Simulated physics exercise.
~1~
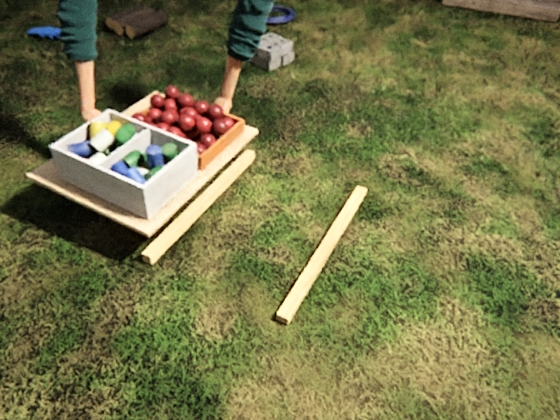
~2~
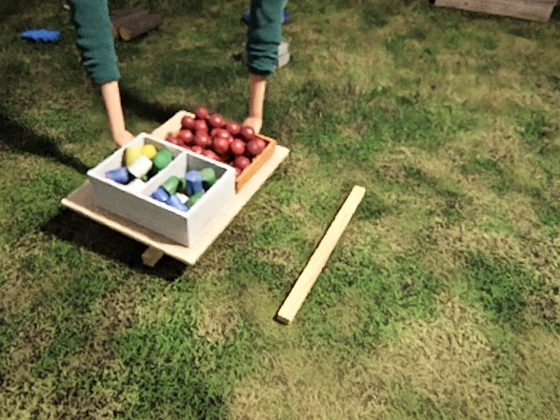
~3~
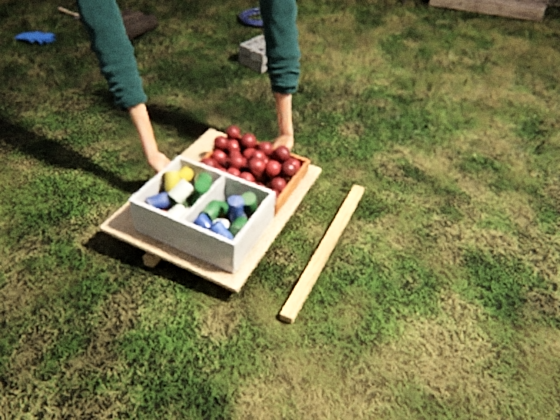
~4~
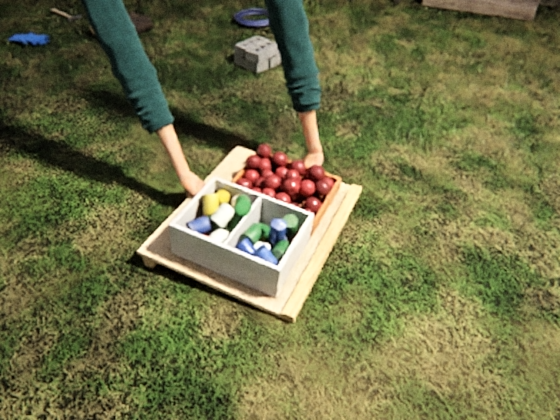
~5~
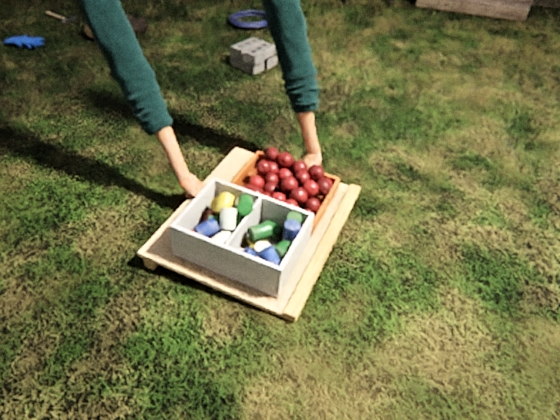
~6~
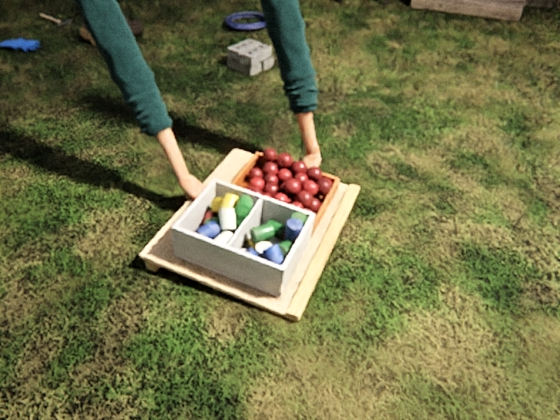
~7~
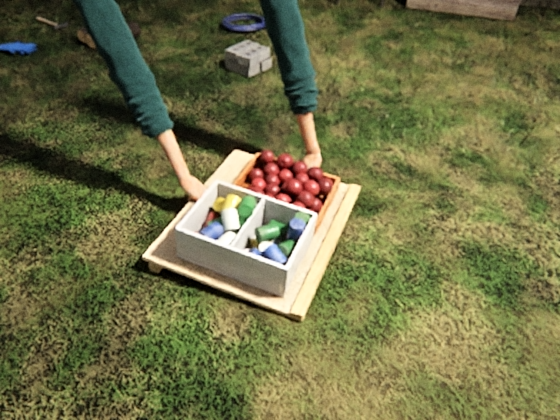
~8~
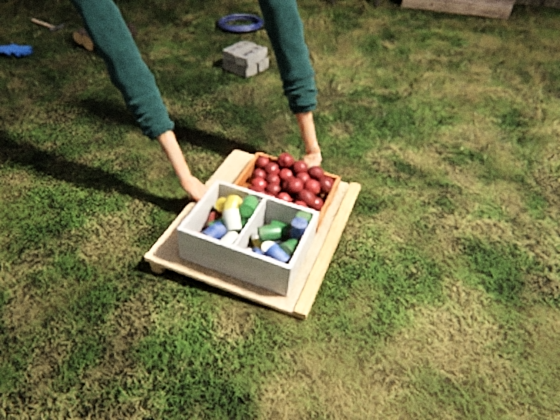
A wooden board carrying an orange tub of red apples and a white divided tub of blue, green, yellow and white jars is held by two green-sleeved arms above patchy grass. The hands swing it down and to the right, toward a pale wooden batten lying on the ground. The board comes down against the batten and stops there, its right edge along the strip. The jars shift and settle in new positions in their compartments, while the apples stay heaped. At the end the hands still hold the board, and nothing has spilled from either tub.
